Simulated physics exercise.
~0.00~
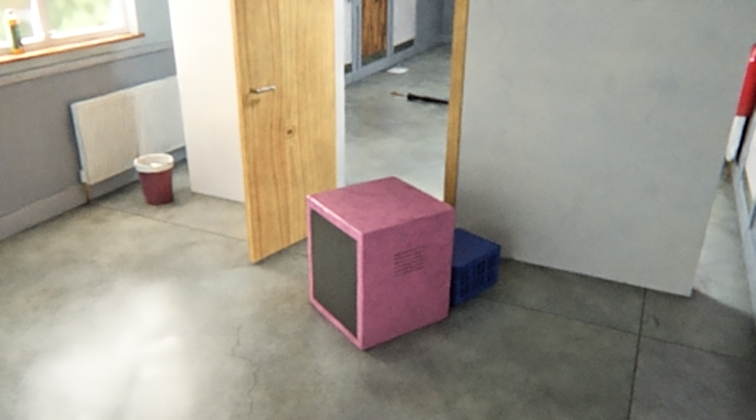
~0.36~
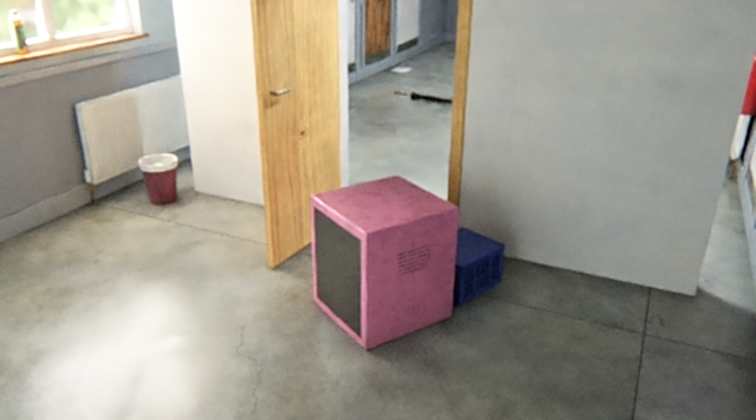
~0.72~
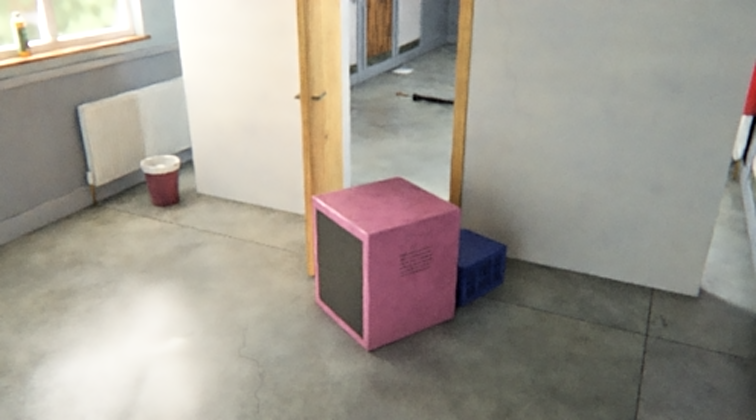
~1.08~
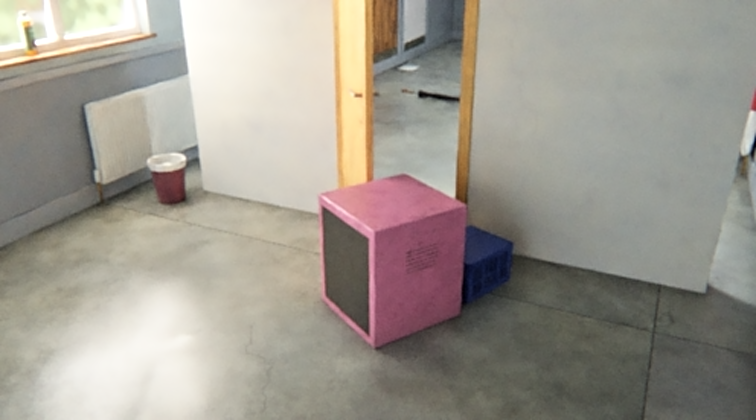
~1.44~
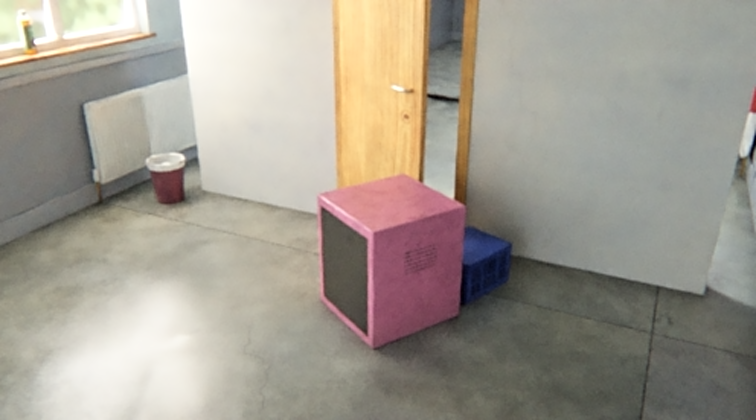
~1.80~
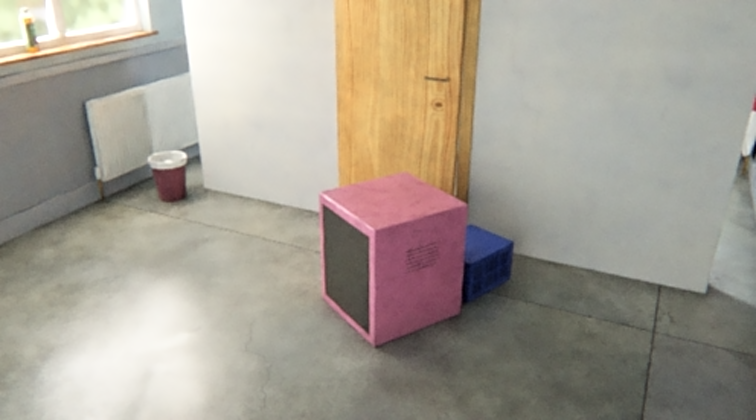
At the start, a wooden door stands wide open into a grey-floored room, with a pink appliance and a blue crate in front of the doorway and a red bin near the radiator on the left. The door begins to swing, turning until it is seen almost edge-on behind the pink appliance. It keeps moving toward the frame, passing behind the appliance and narrowing the view into the room beyond. Soon only a thin gap remains on the right. Finally the door closes fully, while the appliance and crate stay where they were.
